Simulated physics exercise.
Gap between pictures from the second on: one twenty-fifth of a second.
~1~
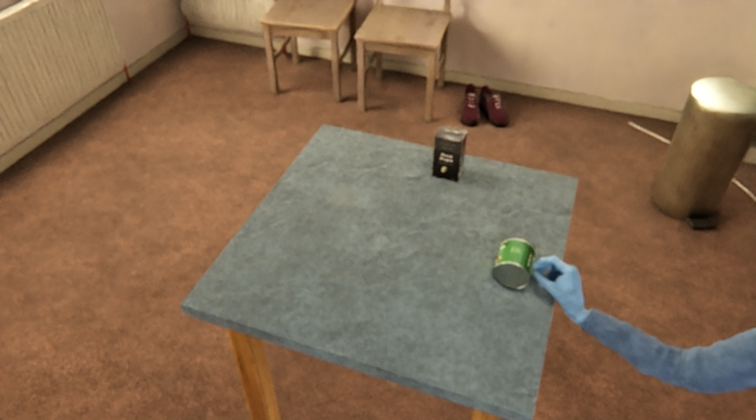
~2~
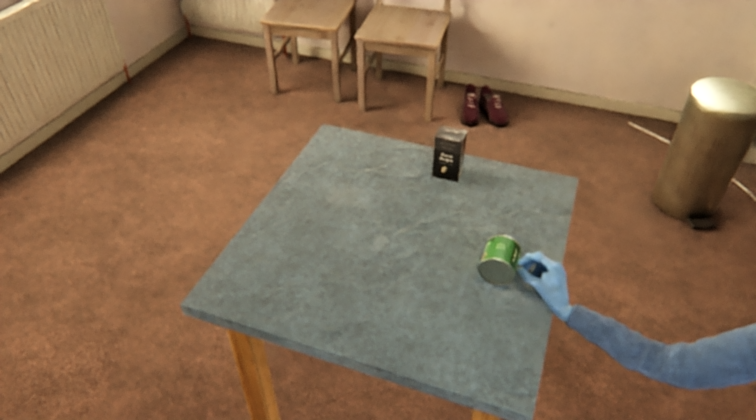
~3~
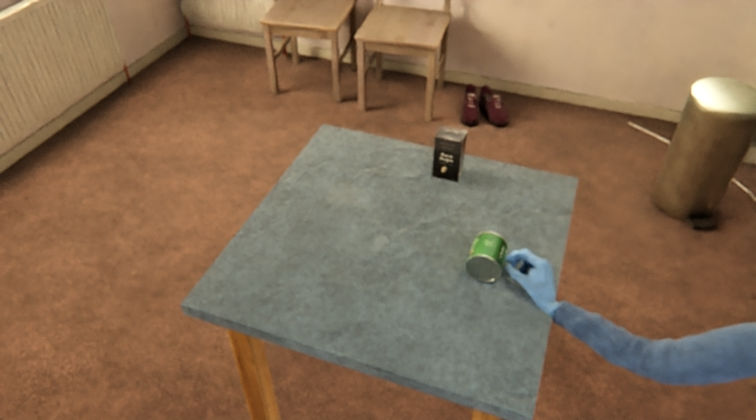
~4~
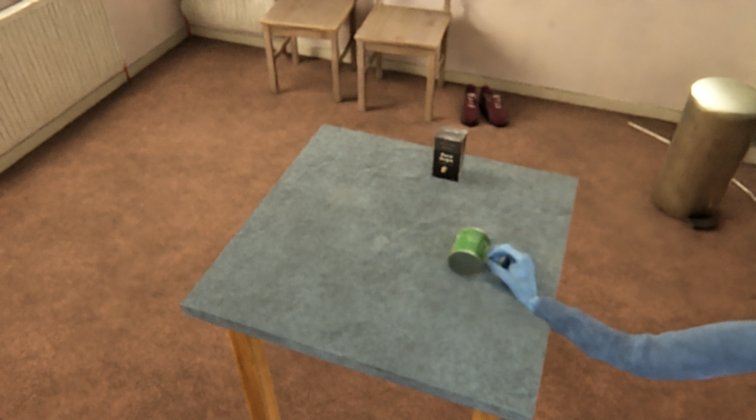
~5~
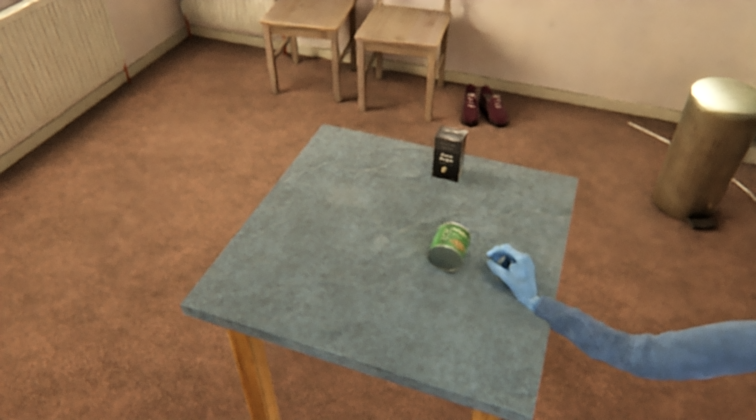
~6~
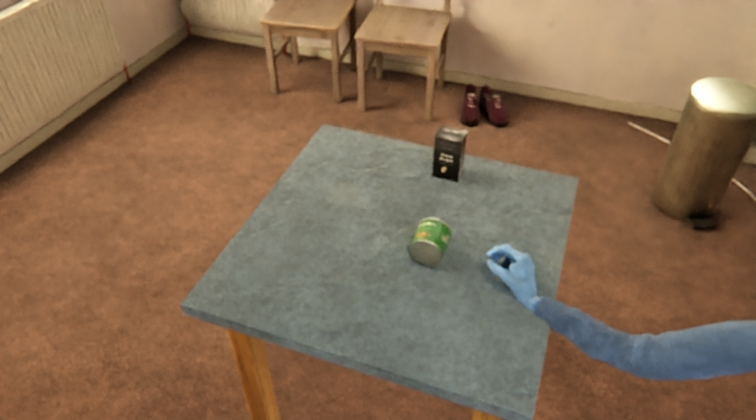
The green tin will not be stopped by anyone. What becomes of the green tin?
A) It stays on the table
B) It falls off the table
B.
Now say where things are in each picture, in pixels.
Under the hand; green tin (514, 264), in the first frame.
Under the hand; green tin (500, 260), in the second frame.
Under the hand; green tin (487, 257), in the third frame.
Green tin (470, 252), in the fourth frame.
Green tin (450, 247) rolled a little, in the fifth frame.
Green tin (430, 242) rolled about its own width, in the sixth frame.
Then, 0.30 s after the last picture, green tin rolled well along near (300, 209).
Then, 0.70 s after the last picture, green tin now off the table.
By the end, off the table, green tin.
